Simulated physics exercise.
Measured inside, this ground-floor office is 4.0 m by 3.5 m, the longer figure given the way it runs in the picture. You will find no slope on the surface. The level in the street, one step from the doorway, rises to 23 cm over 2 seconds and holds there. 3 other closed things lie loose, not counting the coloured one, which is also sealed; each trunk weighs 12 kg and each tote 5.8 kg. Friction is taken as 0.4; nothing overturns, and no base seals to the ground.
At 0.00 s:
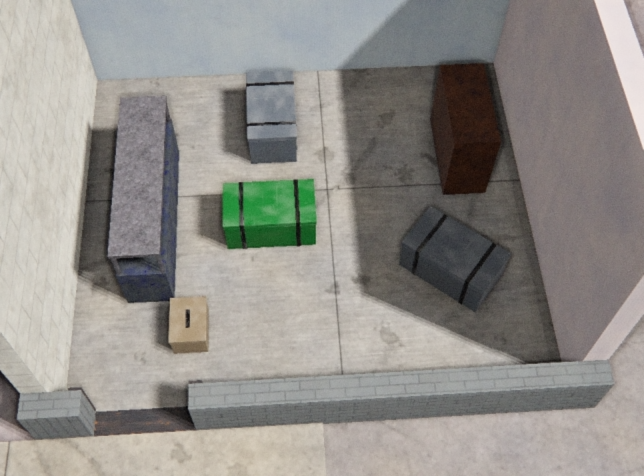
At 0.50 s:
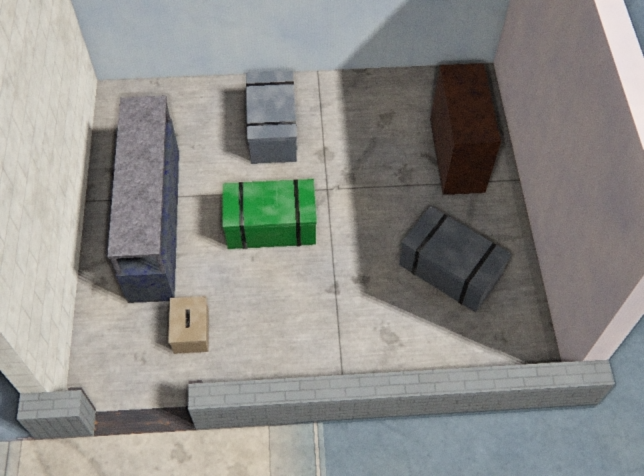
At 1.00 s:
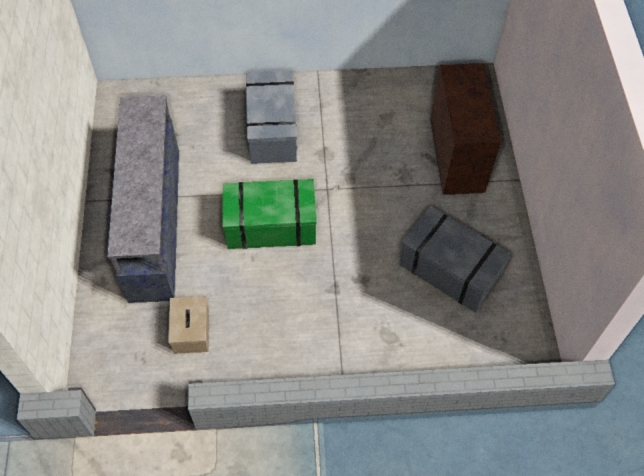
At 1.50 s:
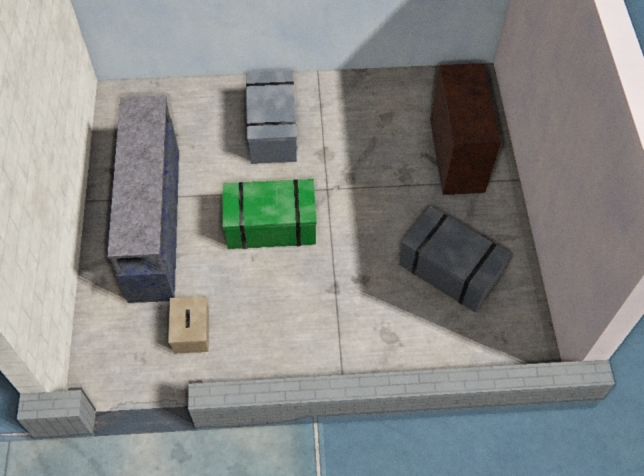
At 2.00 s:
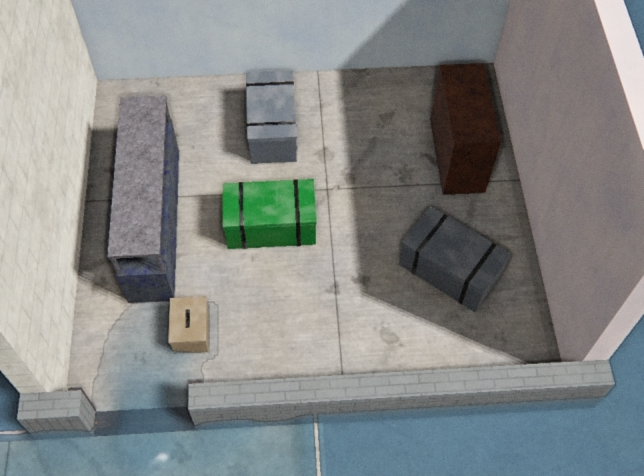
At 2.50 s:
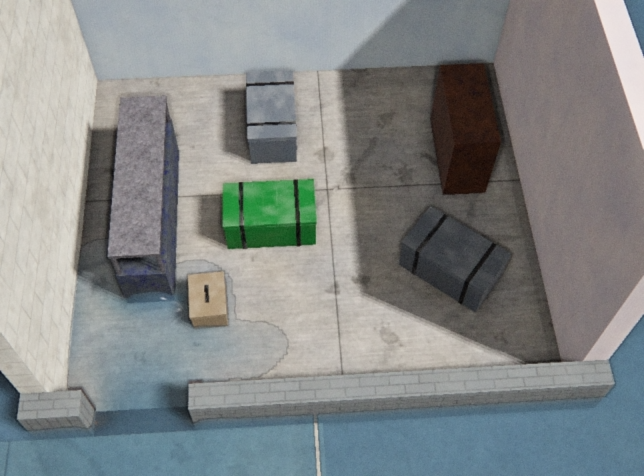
A ground-floor office with a doorway gap at front left is seen from high above by a still camera. A green strapped trunk sits near the middle, with grey trunks behind and to the right, a greyish cabinet left, a brown one back right, and a small tan box near the doorway. Bluish water covers the ground outside, then spreads through the doorway, and the box shifts slightly back and right.
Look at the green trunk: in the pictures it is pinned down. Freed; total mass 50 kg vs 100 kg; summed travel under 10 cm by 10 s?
Lower passes.
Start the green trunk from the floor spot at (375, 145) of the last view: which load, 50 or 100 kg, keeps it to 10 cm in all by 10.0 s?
Outcome - success with both.
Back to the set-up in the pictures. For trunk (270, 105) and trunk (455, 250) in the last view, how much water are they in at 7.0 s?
I'd estimate 3 cm for the first and 7 cm for the second.
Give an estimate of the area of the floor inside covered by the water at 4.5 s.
Wet area: Approx. 7.5 m2.
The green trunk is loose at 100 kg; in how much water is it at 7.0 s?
Depth: Approx. 6 cm.
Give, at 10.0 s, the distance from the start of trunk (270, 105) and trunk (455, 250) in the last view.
120 cm and 40 cm respectively.
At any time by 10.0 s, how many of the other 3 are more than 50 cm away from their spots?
My count gives 3.
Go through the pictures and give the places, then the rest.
The first picture shows the green trunk at (269, 202) rests on the ground; 0.0 m2 under water; 0 of 4 have shifted.
The second picture shows the green trunk at (269, 202) rests on the ground; water covers 0.0 m2; 0 of 4 have shifted.
The third picture shows the green trunk at (269, 202) rests on the ground; water covers 0.0 m2; 0 of 4 have shifted.
The fourth picture shows the green trunk at (269, 202) rests on the ground; 0.0 m2 under water; 0 of 4 have shifted.
The fifth picture shows the green trunk at (269, 202) rests on the ground; water covers 0.6 m2; 0 of 4 have shifted.
The sixth picture shows the green trunk at (269, 202) rests on the ground; 1.8 m2 under water; 1 of 4 have shifted.
After 3.5 s the green trunk would be 0 cm from its start with 50 kg and 0 cm from its start with 100 kg; 5 cm of water round it then.
After 4.5 s the green trunk would be 0 cm from its start with 50 kg and 0 cm from its start with 100 kg; 4 cm of water round it then.
After 7.0 s the green trunk would be 0 cm from its start with 50 kg and 0 cm from its start with 100 kg; 6 cm of water round it then.
After 10.0 s the green trunk would be 0 cm from its start with 50 kg and 0 cm from its start with 100 kg; 8 cm of water round it then.
